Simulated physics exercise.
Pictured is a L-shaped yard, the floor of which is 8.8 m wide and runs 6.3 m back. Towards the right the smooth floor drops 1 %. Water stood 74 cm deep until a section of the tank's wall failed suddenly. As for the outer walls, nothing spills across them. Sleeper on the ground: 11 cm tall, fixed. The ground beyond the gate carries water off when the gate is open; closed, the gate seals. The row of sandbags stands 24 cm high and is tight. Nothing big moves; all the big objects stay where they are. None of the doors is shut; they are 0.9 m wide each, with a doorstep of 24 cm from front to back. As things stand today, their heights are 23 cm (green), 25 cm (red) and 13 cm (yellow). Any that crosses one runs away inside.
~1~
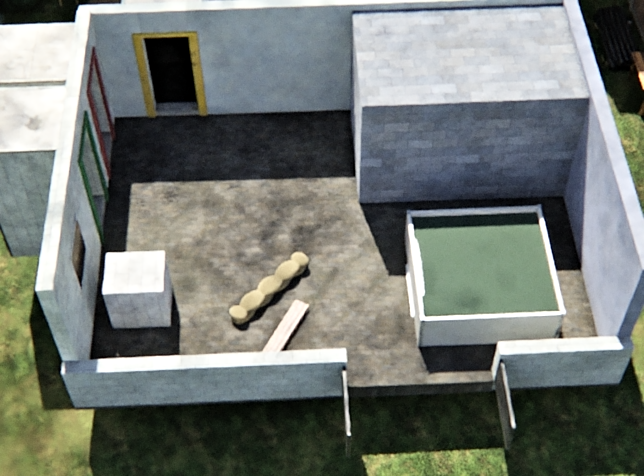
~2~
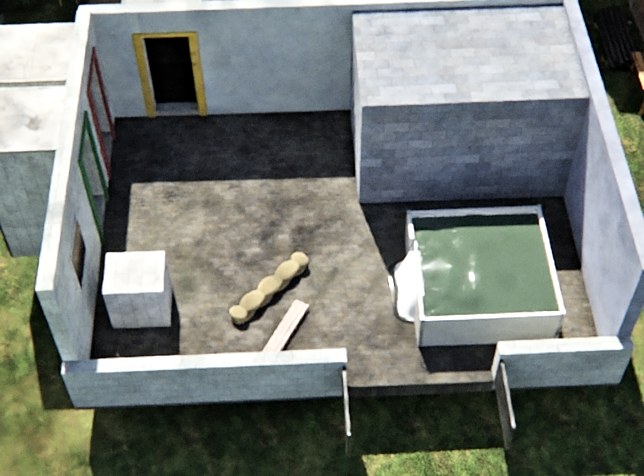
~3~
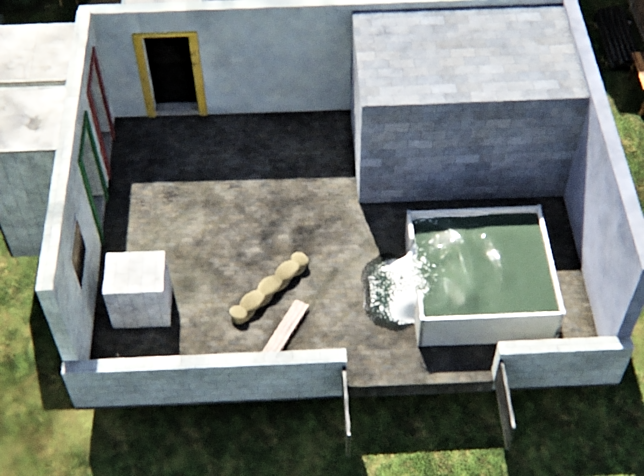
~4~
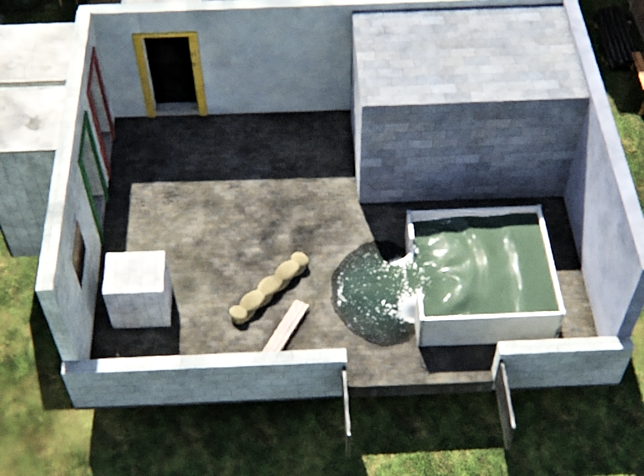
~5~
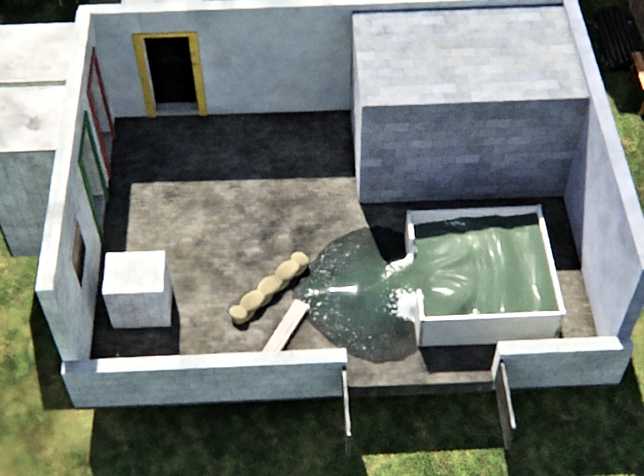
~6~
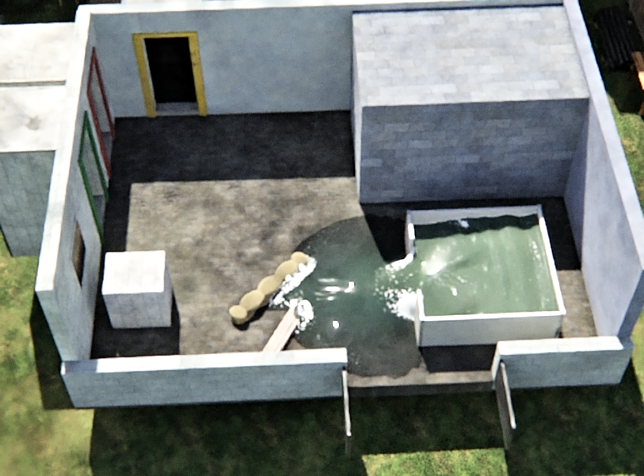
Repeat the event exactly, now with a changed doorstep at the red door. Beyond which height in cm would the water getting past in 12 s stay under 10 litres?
I would say 11 cm.
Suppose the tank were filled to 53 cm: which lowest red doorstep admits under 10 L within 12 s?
You'd need a step of close to 5.0 cm.
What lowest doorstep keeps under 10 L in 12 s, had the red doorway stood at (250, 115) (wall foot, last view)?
Roughly 12.0 cm, give or take.
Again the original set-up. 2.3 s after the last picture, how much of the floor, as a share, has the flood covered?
Around 65 per cent of the free floor.
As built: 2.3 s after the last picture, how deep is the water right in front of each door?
The green door has 1 cm, the red door 7 cm and the yellow door 9 cm.
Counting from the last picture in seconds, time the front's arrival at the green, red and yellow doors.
Green 2.4 s; red 2.2 s; yellow 2.2 s.
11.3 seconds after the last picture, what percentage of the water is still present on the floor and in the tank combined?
Something near 88 out of a hundred parts.
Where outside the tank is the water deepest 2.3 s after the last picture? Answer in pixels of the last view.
Near (93, 339).
Then, 0.7 s after the last picture water covers 30 % of the floor, deepest (44 cm) near (409, 293); it has not reached the red door.
Then, 2.3 s after the last picture water covers 65 % of the floor, deepest (38 cm) near (93, 339); 7 cm at the red door, 0 litres in over its 25 cm doorstep.
Then, 11.3 s after the last picture water covers 90 % of the floor, deepest (16 cm) near (404, 253); 7 cm at the red door, 0 litres in over its 25 cm doorstep.
At the red door as built, the water peaked near 17 cm, 4.1 s after the last picture.
Run again over the same 12 s with other heights there, 16 litres in over 10 cm, 3 litres over 13.5 cm. The limit of 10 litres is kept from about 11 cm up.
